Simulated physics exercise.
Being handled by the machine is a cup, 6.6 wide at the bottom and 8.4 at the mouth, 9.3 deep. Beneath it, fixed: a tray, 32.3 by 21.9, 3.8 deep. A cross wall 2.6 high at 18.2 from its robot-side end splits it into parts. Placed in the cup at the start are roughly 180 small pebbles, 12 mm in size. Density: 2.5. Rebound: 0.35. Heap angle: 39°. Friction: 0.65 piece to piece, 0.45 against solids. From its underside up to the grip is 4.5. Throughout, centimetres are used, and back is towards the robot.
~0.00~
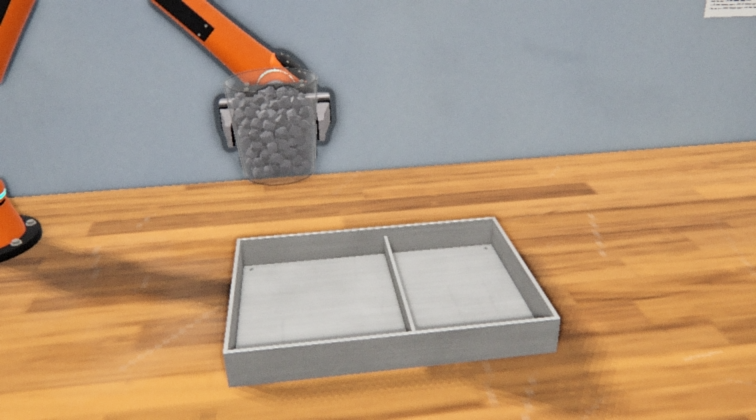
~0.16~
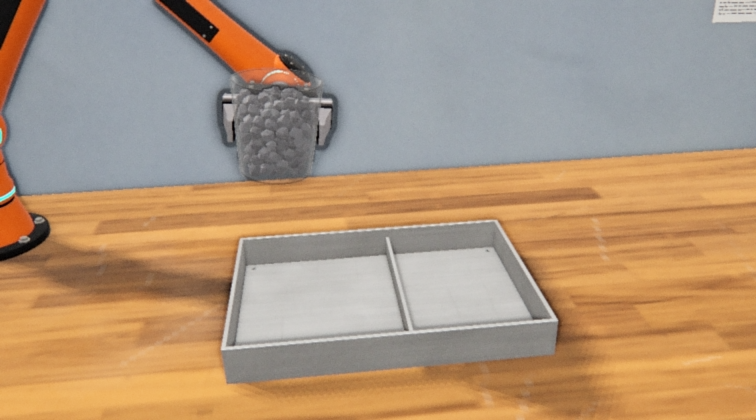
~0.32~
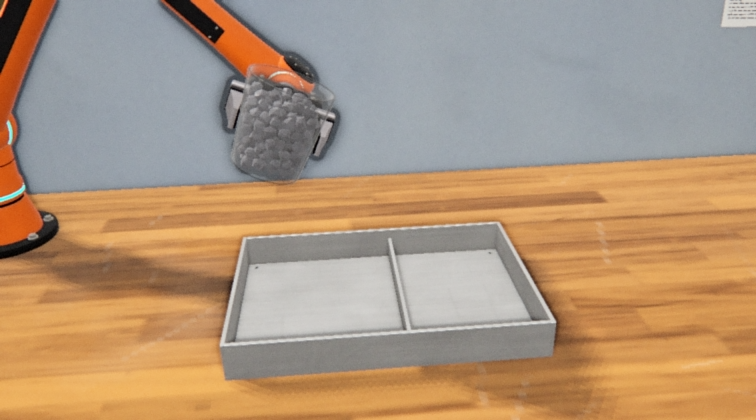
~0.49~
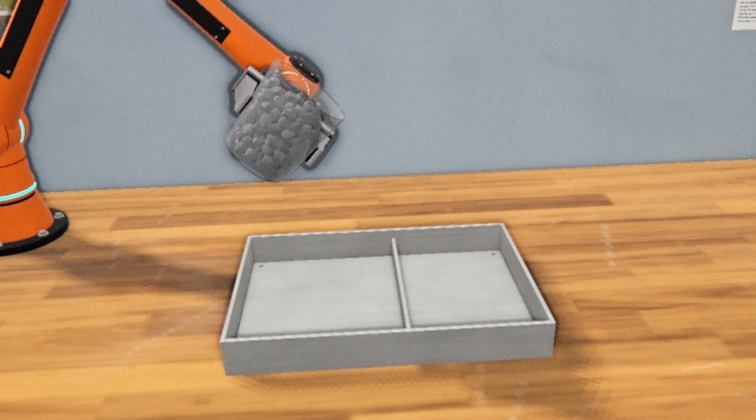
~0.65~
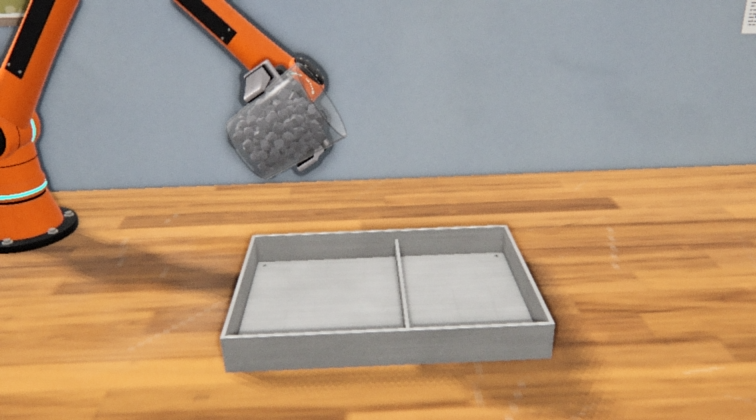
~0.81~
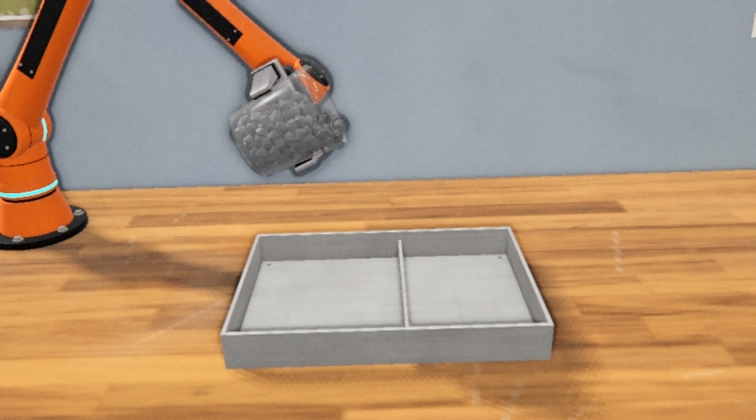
An orange robot arm held a clear cup full of small gray pebbles above a wooden table and steadily tilted it over to the right, behind a gray tray split into two parts.
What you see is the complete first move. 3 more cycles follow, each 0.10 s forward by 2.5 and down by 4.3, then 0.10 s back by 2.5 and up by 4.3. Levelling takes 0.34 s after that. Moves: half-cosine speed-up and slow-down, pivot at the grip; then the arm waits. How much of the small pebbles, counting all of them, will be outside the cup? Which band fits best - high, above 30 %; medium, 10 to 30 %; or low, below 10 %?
Medium, 10 to 30 %.
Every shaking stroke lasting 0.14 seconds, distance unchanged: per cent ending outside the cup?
Then about 0 per cent.
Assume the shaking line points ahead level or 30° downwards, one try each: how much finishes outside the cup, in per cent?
You'd get some 65 per cent with the first setting and some 30 per cent with the second.
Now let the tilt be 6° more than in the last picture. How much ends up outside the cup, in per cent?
Roughly 20 percent.
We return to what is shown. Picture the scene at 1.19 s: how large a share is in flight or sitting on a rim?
I'd put it near 5 per cent.
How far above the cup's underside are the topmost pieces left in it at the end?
Around 9.0 cm up.
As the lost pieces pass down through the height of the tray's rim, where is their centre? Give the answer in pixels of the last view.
They come through centred close to (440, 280).
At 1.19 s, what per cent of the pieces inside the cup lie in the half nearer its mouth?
About 45 per cent.
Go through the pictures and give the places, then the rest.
In the first frame, cup middle at (276, 128), level; upper third of the load around (271, 108), from x 235 to 310, top at y 90; 183 in the cup.
In the second frame, cup middle at (276, 128), tilted 6° forward; upper third of the load around (272, 108), from x 240 to 310, top at y 90.
In the third frame, cup middle at (278, 128), tilted 22° forward; upper third of the load around (276, 108), from x 240 to 315, top at y 90.
In the fourth frame, cup middle at (281, 127), tilted 42° forward; upper third of the load around (279, 108), from x 240 to 315, top at y 85.
In the fifth frame, cup middle at (283, 126), tilted 58° forward; upper third of the load around (283, 110), from x 240 to 320, top at y 85.
In the sixth frame, cup middle at (286, 126), tilted 64° forward; upper third of the load around (283, 112), from x 240 to 340, top at y 95; 183 in the cup.
By 1.19 s, tilted 64° forward, highest piece 23 above the table; 169 in the cup, 3 in the far-side part, 1 in the robot-side part, 10 in flight or on a rim.
By 1.56 s, tilted 37° forward, highest piece 25 above the table; 152 in the cup, 22 in the far-side part, 5 in the robot-side part, 1 on the table or floor, 3 in flight or on a rim.
By 1.95 s, level, highest piece 27 above the table; 152 in the cup, 23 in the far-side part, 6 in the robot-side part, 2 on the table or floor.
By 3.00 s, level, highest piece 27 above the table; 152 in the cup, 23 in the far-side part, 6 in the robot-side part, 2 on the table or floor.
Final count, 152 in the cup, 23 in the far-side part, 6 in the robot-side part, 2 on the table or floor. That is 17 % outside the cup.
